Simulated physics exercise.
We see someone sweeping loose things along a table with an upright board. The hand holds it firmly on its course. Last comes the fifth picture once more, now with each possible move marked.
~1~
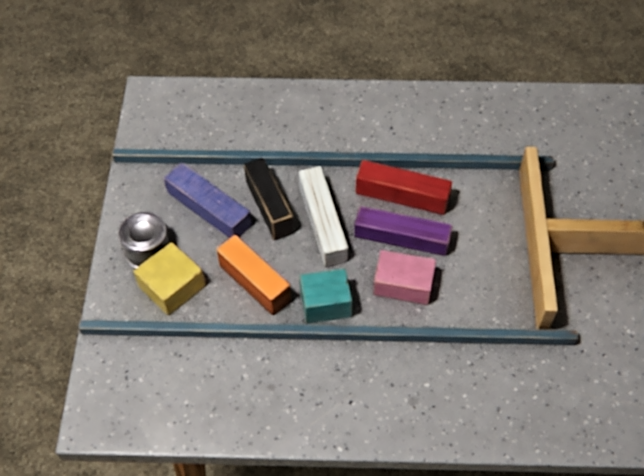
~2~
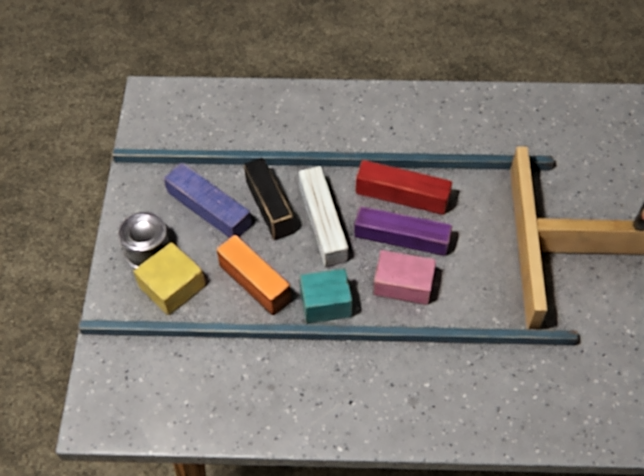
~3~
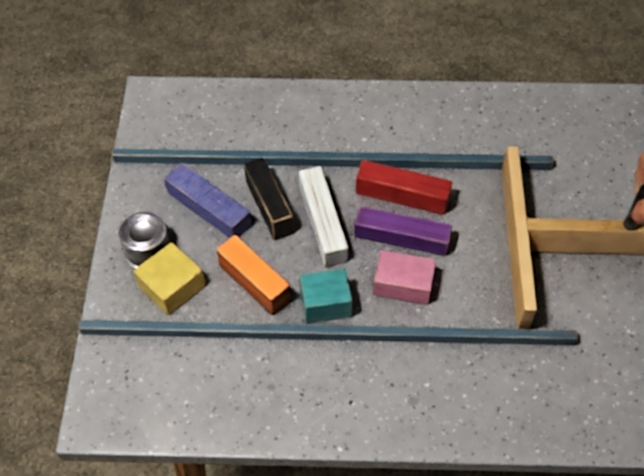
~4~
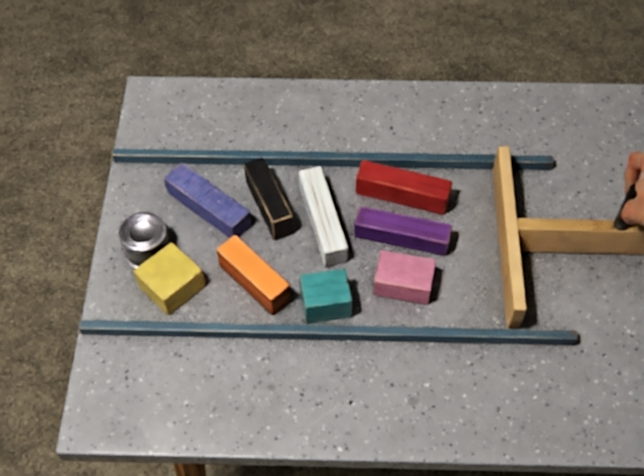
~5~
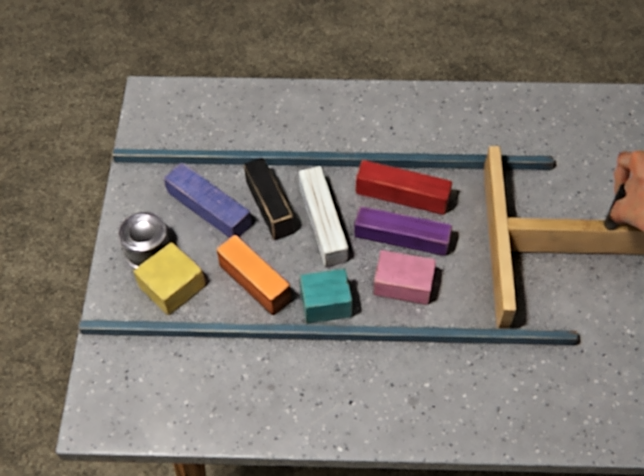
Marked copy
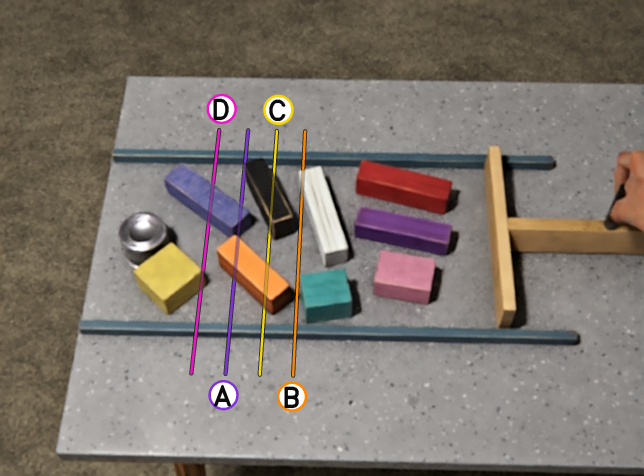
On a speckled grey table, a hand comes into view at the right, gripping the handle of an upright wooden board and sliding it slowly left between two rails, while the coloured blocks and grey tin stay still.
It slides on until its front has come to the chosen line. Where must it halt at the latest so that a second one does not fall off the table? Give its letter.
The farthest such stop is C.
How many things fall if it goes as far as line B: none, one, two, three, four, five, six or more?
By then, none.
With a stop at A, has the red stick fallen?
No.
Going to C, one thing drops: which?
The grey tin goes over.
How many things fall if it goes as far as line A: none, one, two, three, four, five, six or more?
In all, three.
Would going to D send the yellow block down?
By then, yes.
On the marked copy, A at (238, 242); B at (300, 243); C at (269, 242); D at (206, 241).
With C. Early on, board (418, 221); red stick (361, 187); pink block (383, 280).
Further on, board (335, 220); grey tin (135, 242); yellow block (154, 282).
At the end, board (273, 219); grey tin over the edge; yellow block (96, 289); one fallen.
As for the rest, A drops three; B is within the limit but short; D drops five.
